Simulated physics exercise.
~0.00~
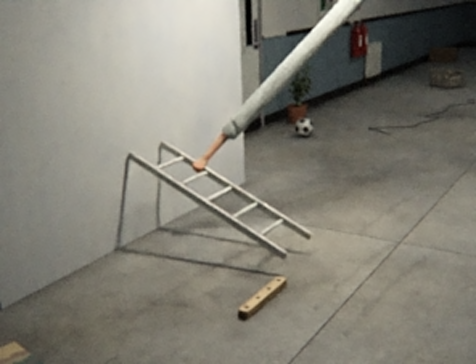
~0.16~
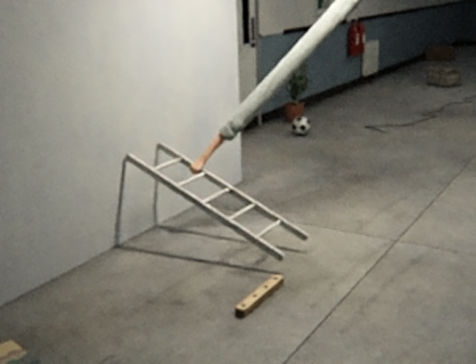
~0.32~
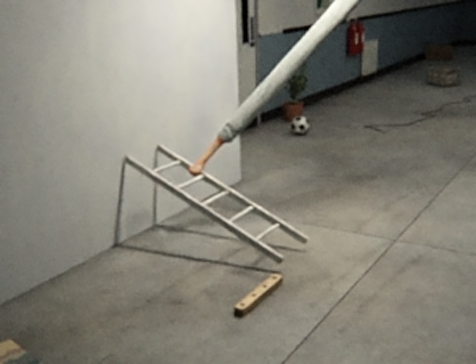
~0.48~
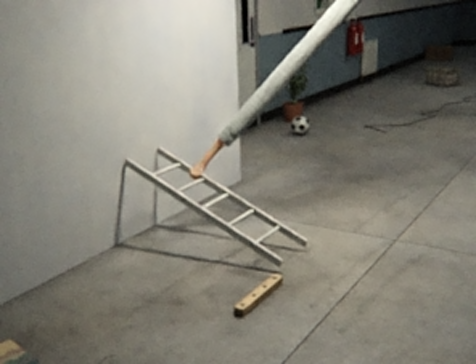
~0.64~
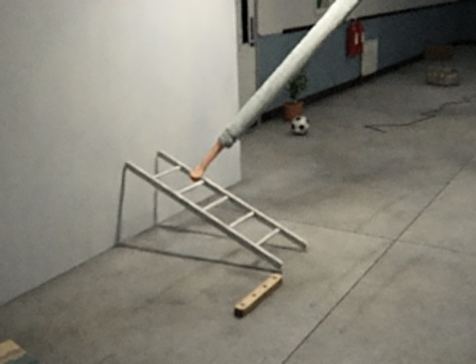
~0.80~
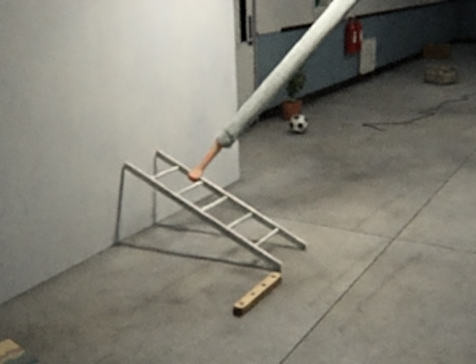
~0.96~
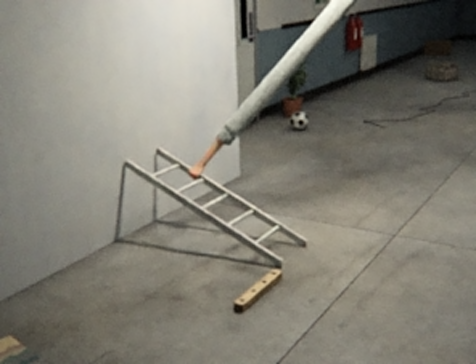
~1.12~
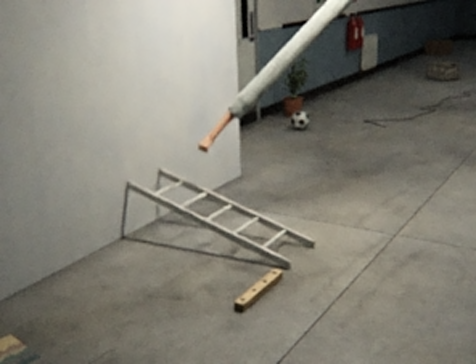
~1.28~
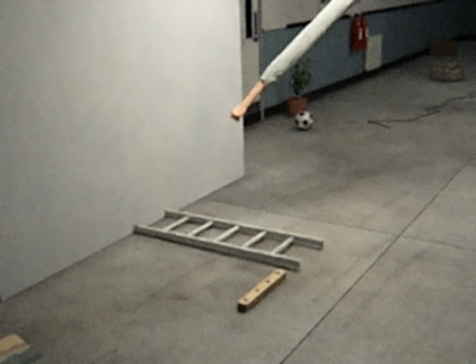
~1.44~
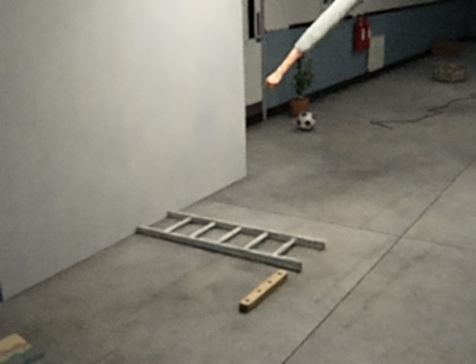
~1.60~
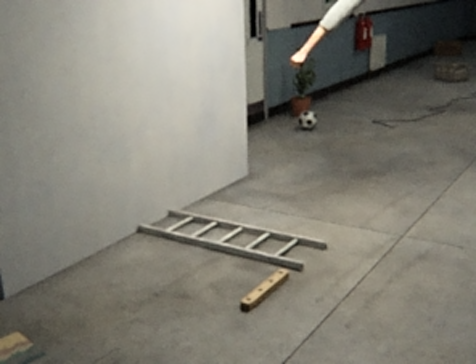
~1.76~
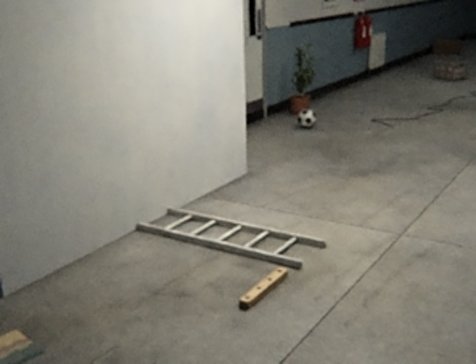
A white ladder-like gate leans at a low slant against a pale wall on the left of a grey concrete floor, seen from above by a slightly swaying camera. A wooden batten lies just beyond its feet, while a potted plant, a football and a red extinguisher stand in the background. A hand at the end of a long pale sleeve holds the gate near its top, then lets go and draws back. The gate slips down the wall and drops flat. The arm withdraws at the upper right, leaving the gate lying still behind the unmoved batten.
